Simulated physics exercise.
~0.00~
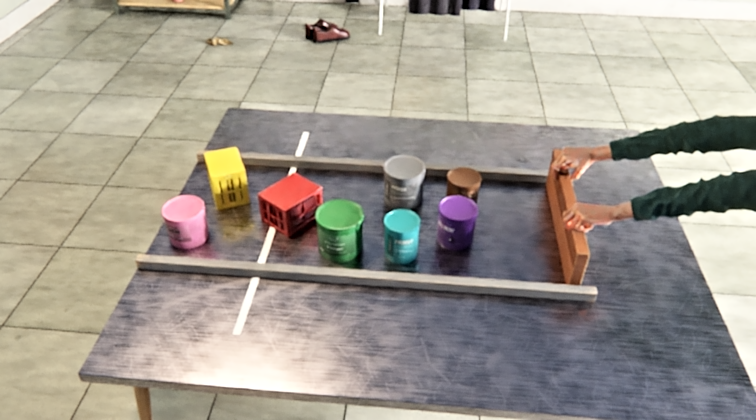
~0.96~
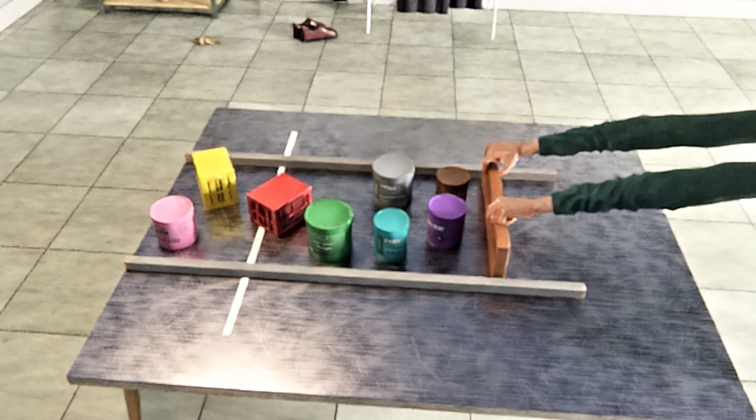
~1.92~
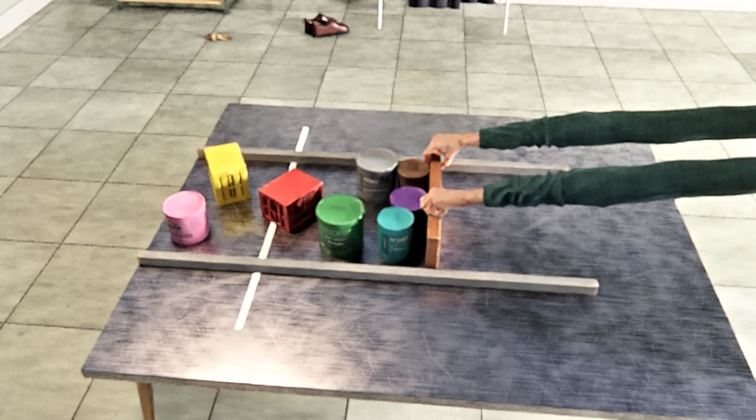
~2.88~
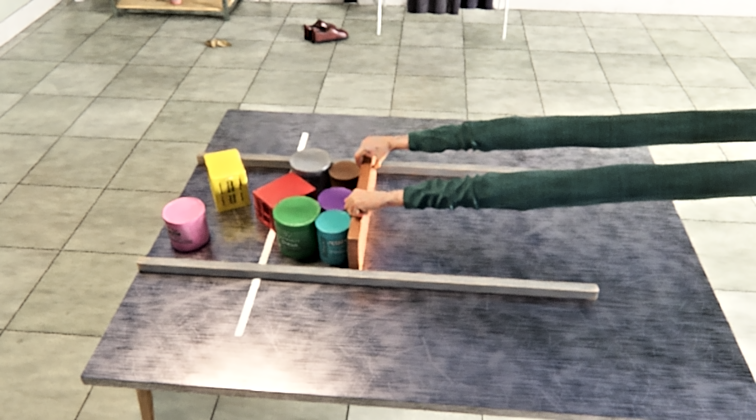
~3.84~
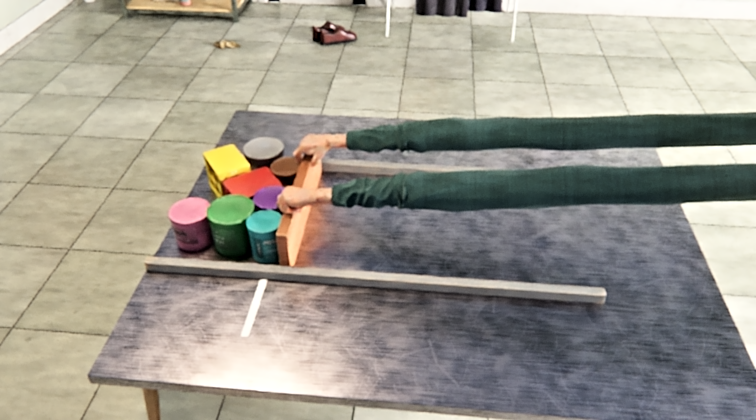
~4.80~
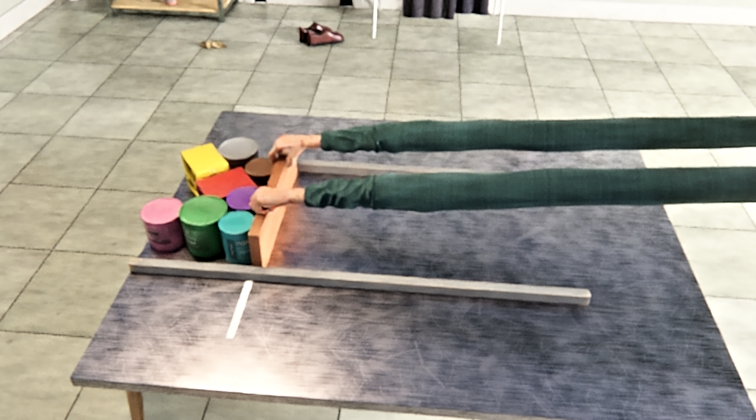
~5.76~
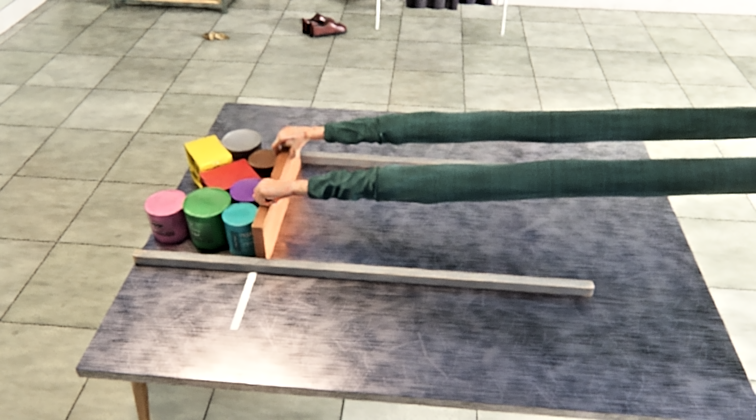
At first, two hands in dark green sleeves hold an upright wooden plank at the right of a table, where pink, green, turquoise, purple, grey and brown pails stand with a yellow and a red crate between two rails. The hands slide the plank left until it reaches the purple and brown pails and pushes them along. The grey and turquoise pails join in, then the green pail and red crate shift left too. The load bunches tightly against the pink pail and yellow crate near the left edge. Finally the plank stops, and everything stays on the table.
